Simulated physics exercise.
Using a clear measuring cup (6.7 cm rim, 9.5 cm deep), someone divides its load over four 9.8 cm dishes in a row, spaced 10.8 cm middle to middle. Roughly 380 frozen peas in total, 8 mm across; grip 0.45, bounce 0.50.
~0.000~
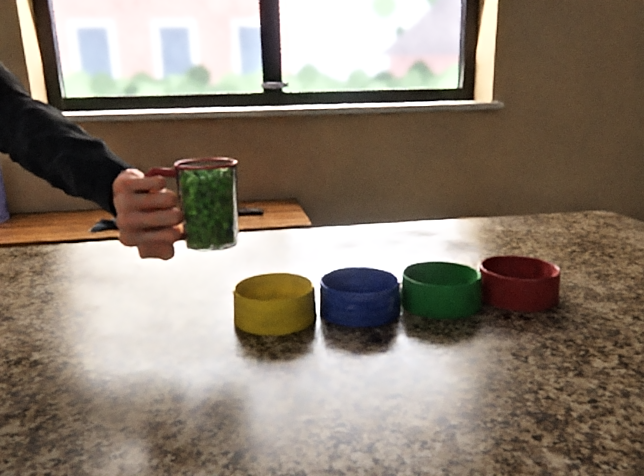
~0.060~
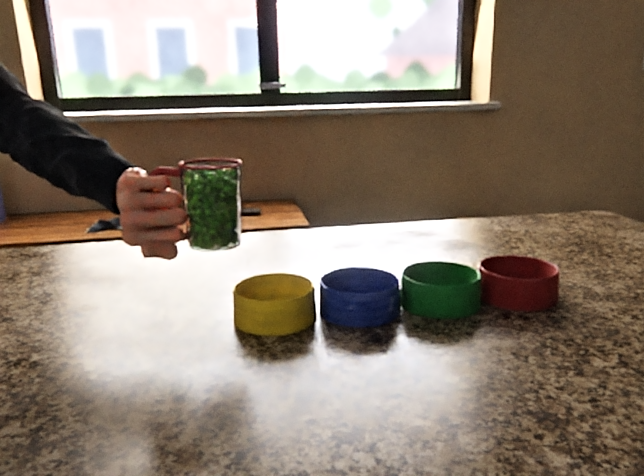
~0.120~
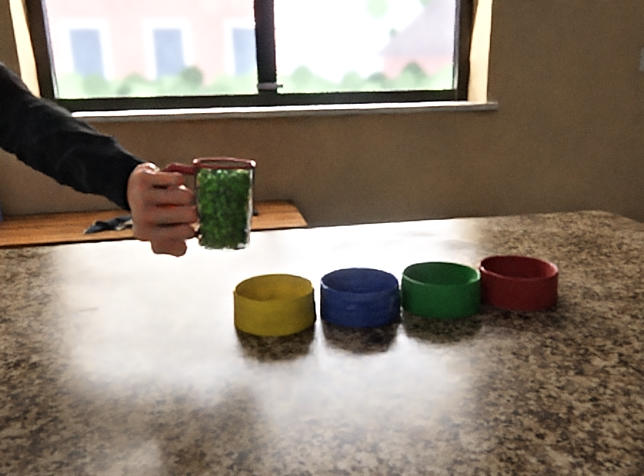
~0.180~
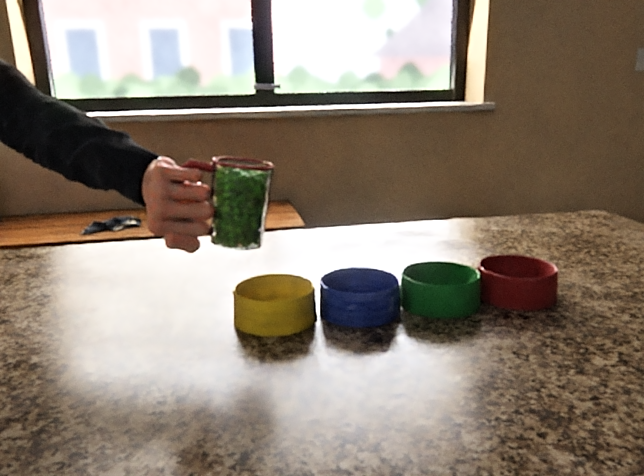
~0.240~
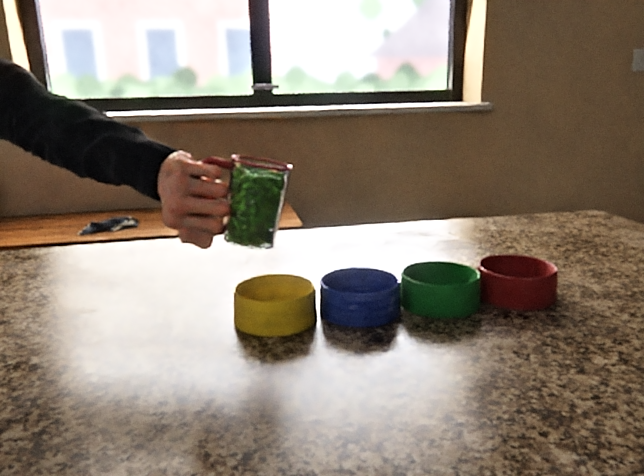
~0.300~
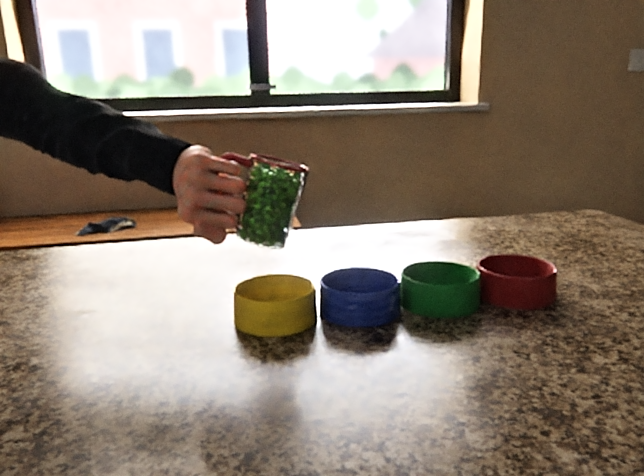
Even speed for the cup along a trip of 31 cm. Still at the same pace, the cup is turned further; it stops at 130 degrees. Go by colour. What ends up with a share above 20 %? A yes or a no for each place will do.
One by one: Red dish: I think it's going to gather in excess of a fifth of the pieces, blue dish: I think it's going to gather a fifth or less of the pieces, green dish: I think it's going to gather a fifth or less of the pieces, yellow dish: I think it's going to gather a fifth or less of the pieces, counter: I think it's going to gather a fifth or less of the pieces.
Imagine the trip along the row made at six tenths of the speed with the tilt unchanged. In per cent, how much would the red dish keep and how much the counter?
In that case: Red 80, and counter 10.
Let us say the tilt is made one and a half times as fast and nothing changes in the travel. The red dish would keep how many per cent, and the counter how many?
In the red dish 100; on the counter 0.
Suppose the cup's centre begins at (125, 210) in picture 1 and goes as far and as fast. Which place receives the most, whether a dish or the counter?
Most of it lands at green.
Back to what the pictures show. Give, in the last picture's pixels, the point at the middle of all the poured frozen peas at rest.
Close to pixel (513, 278).
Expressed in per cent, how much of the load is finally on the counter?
Close to 0 %, more or less.
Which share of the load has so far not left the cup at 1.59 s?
Near 75 per cent of the load.
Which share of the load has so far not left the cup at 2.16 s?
Roughly 0 per cent of the load.
After 1.07 s, tilt 69 degrees; cup holds 100 %.
After 1.59 s, tilt 105 degrees; cup holds 75 %, red 20 %.
After 2.16 s, tilt 130 degrees; cup holds 0 %, red 100 %.
In the end, at 2.6 s, red 100 %, blue 0 %, green 0 %, yellow 0 %, counter 0 %.
